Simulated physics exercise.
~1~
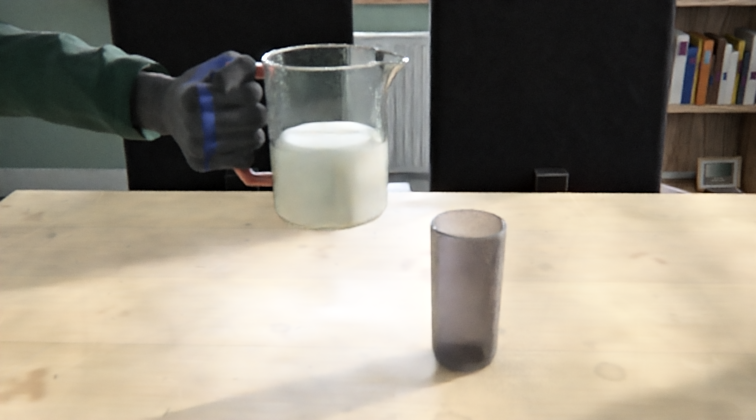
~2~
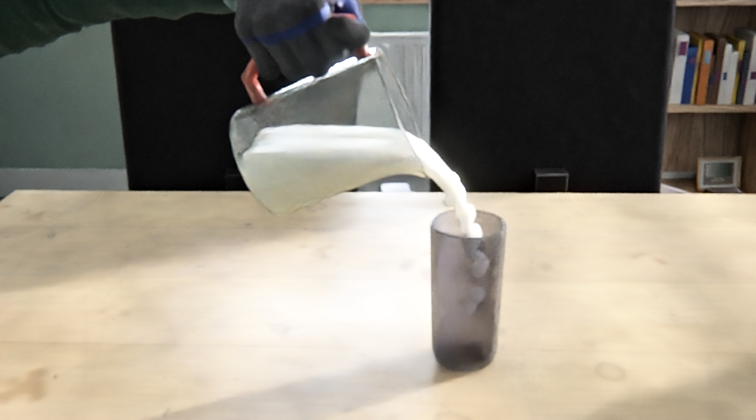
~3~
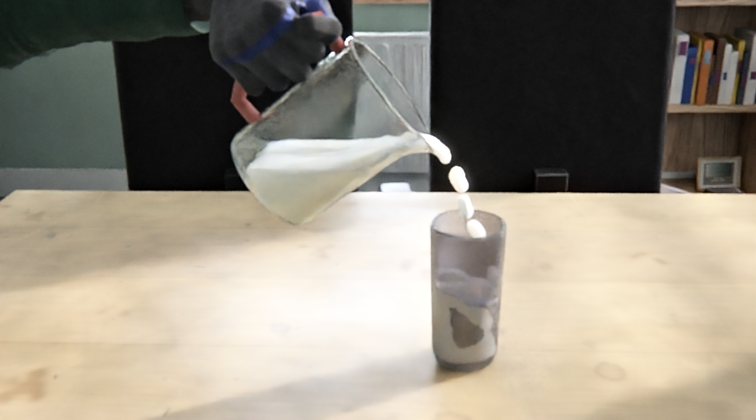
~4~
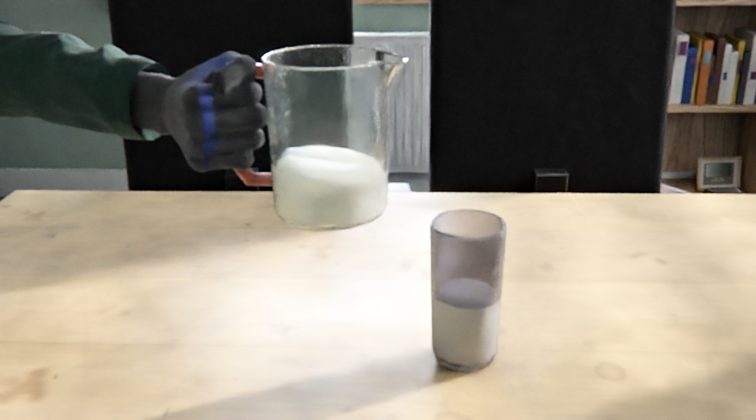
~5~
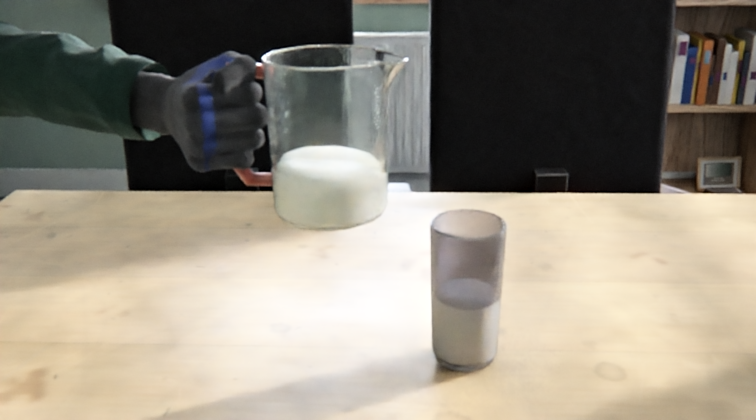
A gloved hand in a dark green sleeve holds a clear glass pitcher of milk by its reddish handle, above the far left edge of a pale wooden table seen from the front and slightly above. An empty, smoky purple-grey tall glass stands right of centre, with black chairs and a bookshelf behind. The hand leans the pitcher steeply to the right, and milk streams into the glass. As the pitcher begins to right itself, the stream breaks into blobs. Finally the pitcher is upright again with less milk, and the glass stands roughly half full.
